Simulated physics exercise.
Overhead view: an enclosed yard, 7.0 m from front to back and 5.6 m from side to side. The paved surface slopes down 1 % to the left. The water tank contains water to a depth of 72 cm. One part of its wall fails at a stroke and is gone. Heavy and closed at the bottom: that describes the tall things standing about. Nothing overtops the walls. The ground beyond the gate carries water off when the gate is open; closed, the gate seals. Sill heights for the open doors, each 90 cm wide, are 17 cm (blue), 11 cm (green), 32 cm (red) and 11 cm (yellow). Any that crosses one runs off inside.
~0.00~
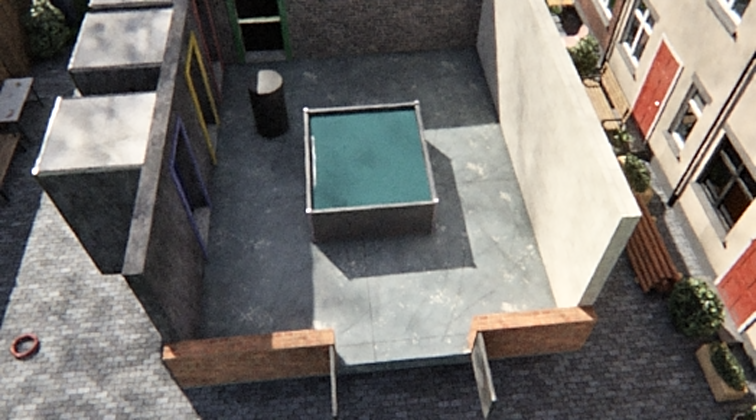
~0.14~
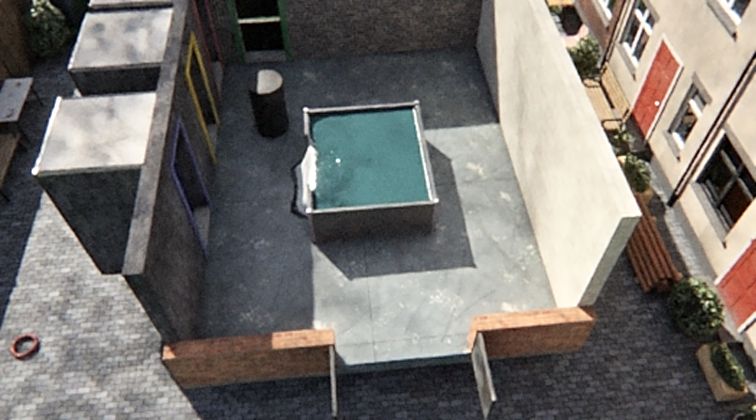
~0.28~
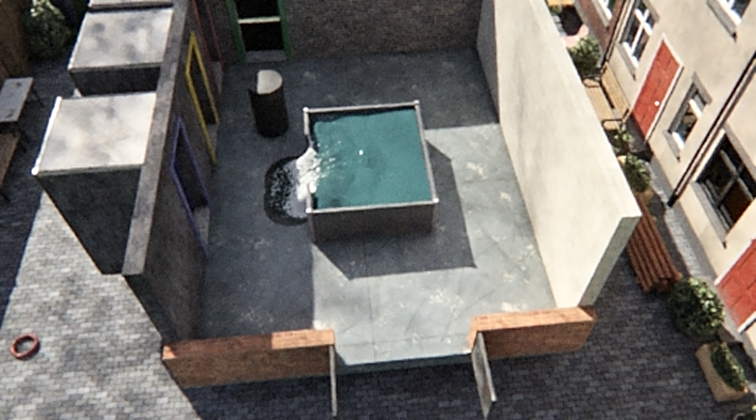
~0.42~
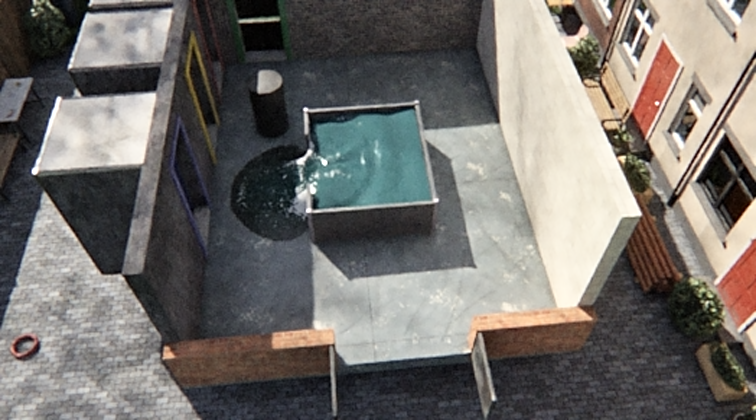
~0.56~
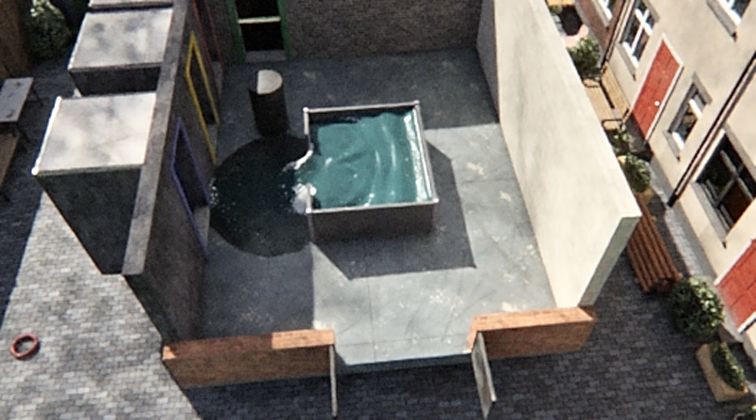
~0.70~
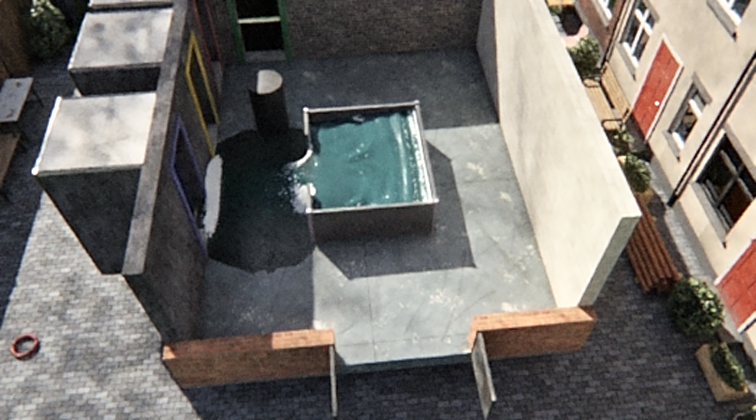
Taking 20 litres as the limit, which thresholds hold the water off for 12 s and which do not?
Outcome: Blue door: Beyond the allowance. Green door: Beyond the allowance. Red door: Within the allowance. Yellow door: Beyond the allowance.
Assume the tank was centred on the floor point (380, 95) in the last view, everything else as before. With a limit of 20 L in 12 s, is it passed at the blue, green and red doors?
Checking the limit: Blue is within it, green is beyond it and red is beyond it.
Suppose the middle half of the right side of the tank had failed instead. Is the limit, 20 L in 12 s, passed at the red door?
In that case, red door: Less than that.
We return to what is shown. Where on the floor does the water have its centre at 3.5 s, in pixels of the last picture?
(310, 191).
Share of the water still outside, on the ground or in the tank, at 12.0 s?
Some 78 out of every hundred parts.
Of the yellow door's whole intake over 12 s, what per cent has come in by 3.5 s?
Some 75 per cent by then.
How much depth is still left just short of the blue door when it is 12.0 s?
The depth comes to around 9.0 centimetres.
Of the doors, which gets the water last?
The green one.
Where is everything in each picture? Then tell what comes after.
In the first picture, the water tank at (367, 157) is whole and still, 72 cm deep.
In the second picture, the front is at (301, 164), 0.6 m from the gap at (312, 177); 0.3 m2 of floor is under water; 72 cm left at the back of the water tank.
In the third picture, water pours out at (312, 179) and has run 0.9 m, to (276, 167); typically 12 cm deep outside, 72 cm at the water tank's back.
In the fourth picture, the front is at (235, 199), 1.4 m from the gap at (312, 180); 2.2 m2 of floor is under water; 71 cm left at the back of the water tank.
In the fifth picture, water pours out at (312, 180) and has run 1.9 m, to (214, 176); typically 6 cm deep outside, 65 cm at the water tank's back.
In the sixth picture, water pours out at (312, 179) and has run 2.2 m, to (216, 151); typically 6 cm deep outside, 60 cm at the water tank's back.
After 1.4 s water covers 20 % of the floor and is deepest (47 cm) near (212, 196); blue door 38 cm at the sill, 48 L in, green door not reached, red door not reached, yellow door 25 cm at the sill, 14 L in.
After 2.2 s water covers 30 % of the floor and is deepest (39 cm) near (223, 188); blue door 35 cm at the sill, 141 L in, green door 19 cm at the sill, 2 L in, red door 9 cm at the sill, 0 L in, yellow door 23 cm at the sill, 66 L in.
After 3.5 s water covers 45 % of the floor and is deepest (28 cm) near (222, 195); blue door 25 cm at the sill, 209 L in, green door 22 cm at the sill, 59 L in, red door 14 cm at the sill, 0 L in, yellow door 17 cm at the sill, 111 L in.
After 7.0 s water covers 95 % of the floor and is deepest (17 cm) near (212, 196); blue door 14 cm at the sill, 242 L in, green door 14 cm at the sill, 133 L in, red door 13 cm at the sill, 0 L in, yellow door 12 cm at the sill, 146 L in.
After 12.0 s water covers 95 % of the floor and is deepest (10 cm) near (212, 196); blue door 9 cm at the sill, 242 L in, green door 8 cm at the sill, 140 L in, red door 9 cm at the sill, 0 L in, yellow door 6 cm at the sill, 148 L in.
